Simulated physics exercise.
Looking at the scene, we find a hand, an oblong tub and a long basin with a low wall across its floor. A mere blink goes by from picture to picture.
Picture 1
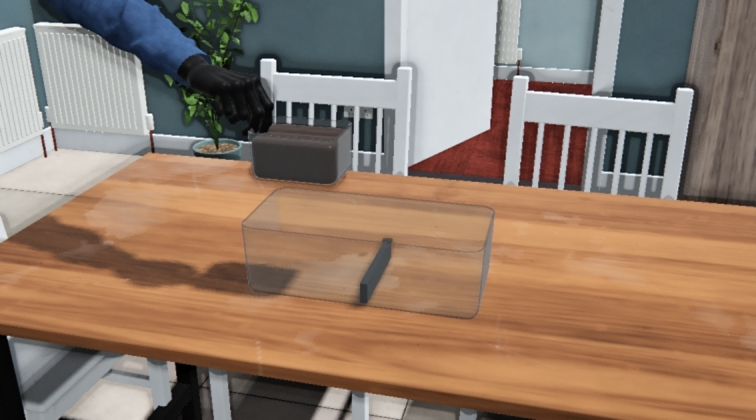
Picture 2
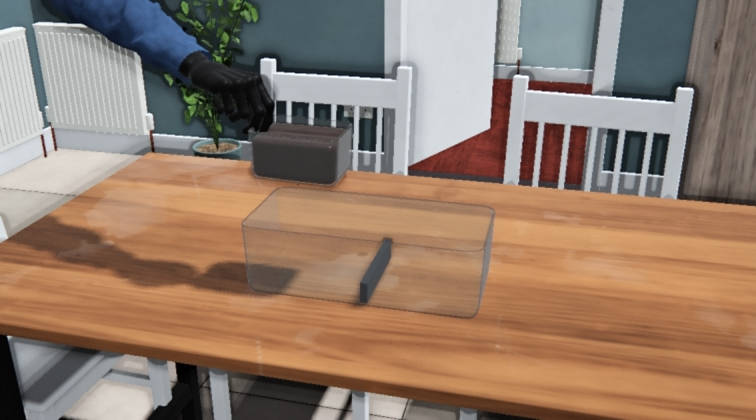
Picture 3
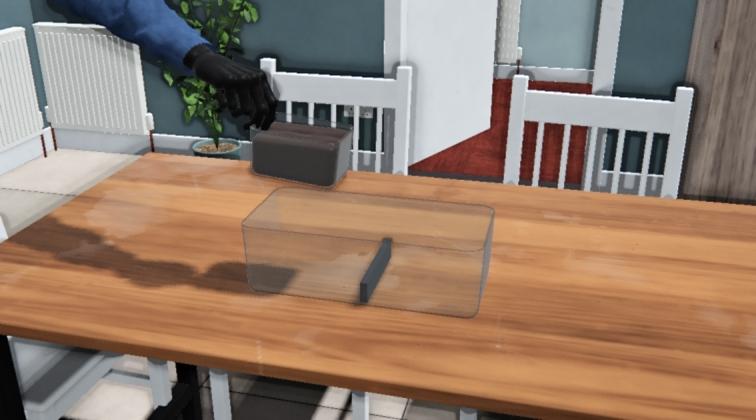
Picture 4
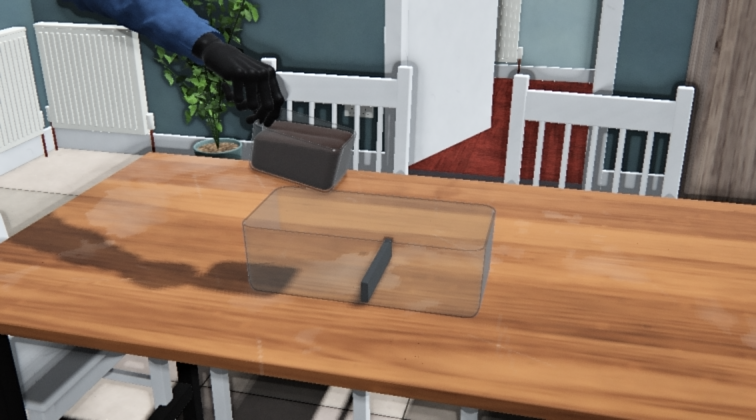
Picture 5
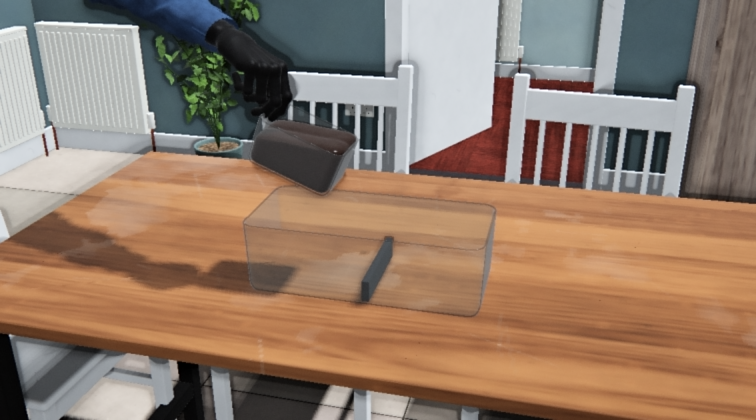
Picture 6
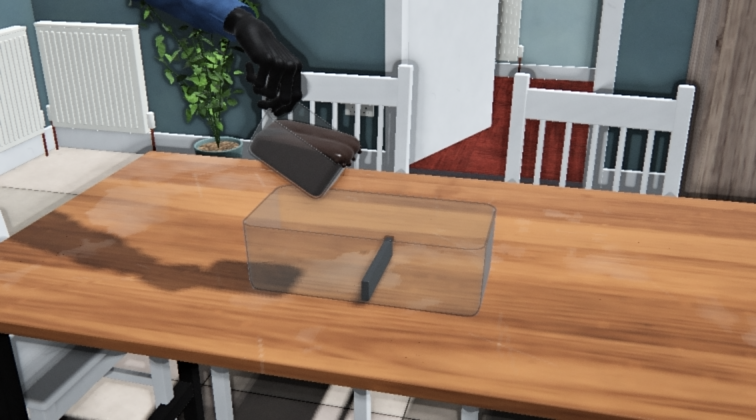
The clip opens on a gloved hand in a blue sleeve beside a dark oblong tub, level above a wooden table, with a clear long basin in front that has a low dark wall across its floor. The tub leans slightly rightward, then more steeply, its right end dipping as the hand rises.
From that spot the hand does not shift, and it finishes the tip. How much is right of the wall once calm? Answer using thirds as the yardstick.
Between a third and two thirds of it.
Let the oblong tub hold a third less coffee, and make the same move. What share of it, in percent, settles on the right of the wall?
Close to 30 per cent, more or less.
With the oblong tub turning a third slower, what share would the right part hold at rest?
It comes to 65 per cent or so.
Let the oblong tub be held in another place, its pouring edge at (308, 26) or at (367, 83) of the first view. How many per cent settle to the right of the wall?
Close to 40 in a hundred, then close to 80 in a hundred.
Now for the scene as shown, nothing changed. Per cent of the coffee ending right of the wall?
Some 55 parts in a hundred.
A moment on, the oblong tub is tipped on its side and 26 per cent is still to pour, 13 is left of the wall and 32 right of it.
Next, the oblong tub is tipped on its side and 7 per cent is still to pour, 31 is left of the wall and 57 right of it.
Then the oblong tub is tipped on its side and 3 per cent is still to pour, 38 is left of the wall and 56 right of it.
Later the oblong tub is tipped on its side and 1 per cent is still to pour, 41 is left of the wall and 56 right of it.
In the end 43 per cent lies left of the wall, 56 right of it and 2 outside.
